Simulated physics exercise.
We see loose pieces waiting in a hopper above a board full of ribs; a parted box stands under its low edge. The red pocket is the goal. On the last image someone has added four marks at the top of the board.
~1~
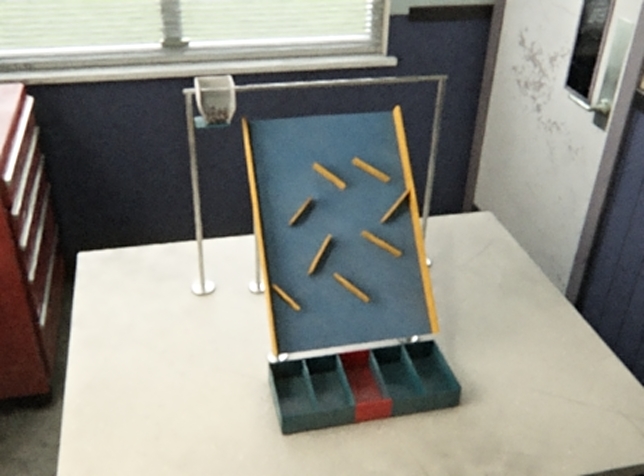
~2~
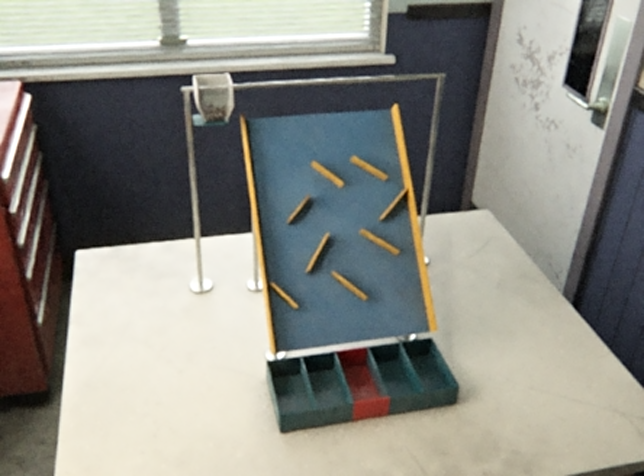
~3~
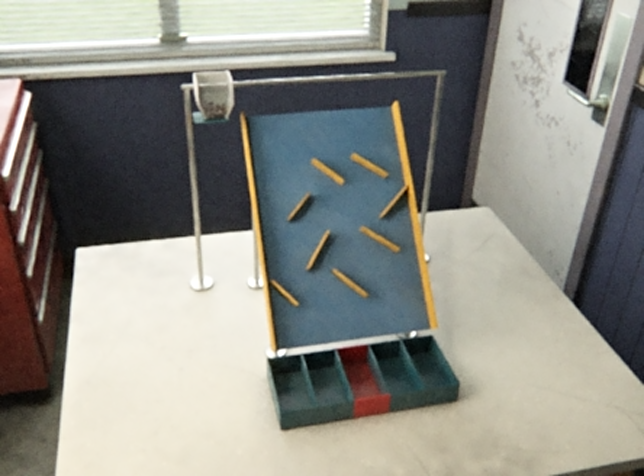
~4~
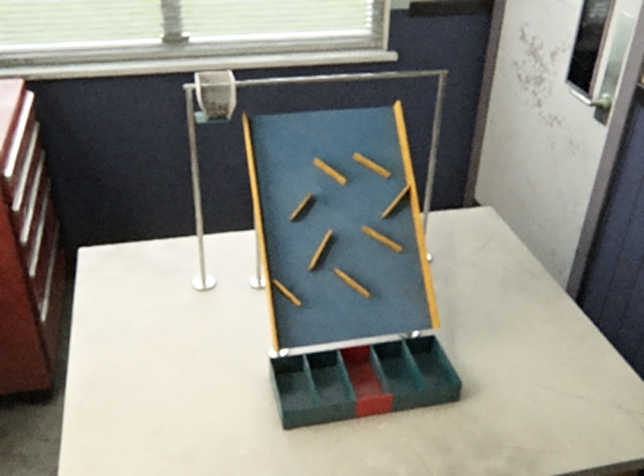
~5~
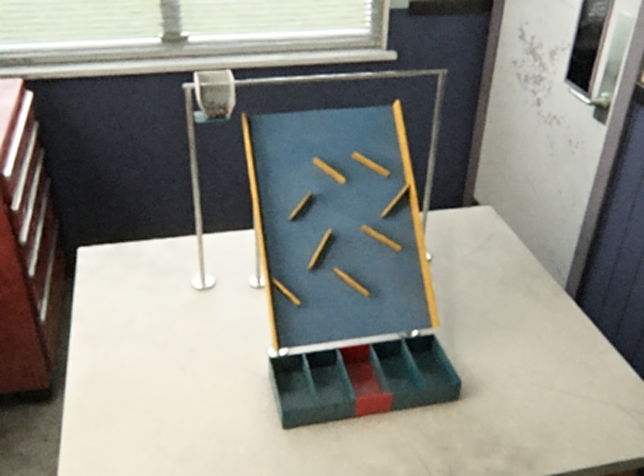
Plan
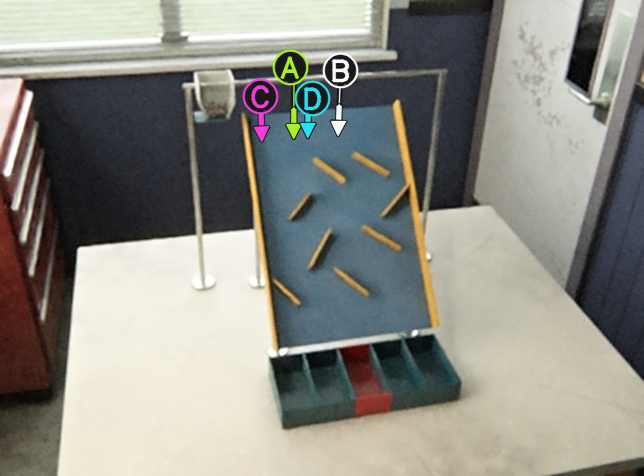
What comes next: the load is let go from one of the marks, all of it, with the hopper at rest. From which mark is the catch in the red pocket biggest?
I would pick mark C.
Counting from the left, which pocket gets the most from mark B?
The fifth.
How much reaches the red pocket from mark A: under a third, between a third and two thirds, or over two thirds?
It is under a third.
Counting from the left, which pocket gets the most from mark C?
It is the third one.
On the marked copy, mark A meets the board at (293, 133); mark B meets the board at (338, 130); mark C meets the board at (261, 136); mark D meets the board at (307, 132).
Choosing A, roughly a quarter in the red pocket, roughly two thirds in other pockets, about a tenth outside the box.
Choosing B, just a few in the red pocket, the larger part in other pockets, about a tenth outside the box.
Choosing C, roughly half in the red pocket, roughly a third in other pockets, roughly a quarter outside the box.
Choosing D, about a tenth in the red pocket, the larger part in other pockets, about a tenth outside the box.
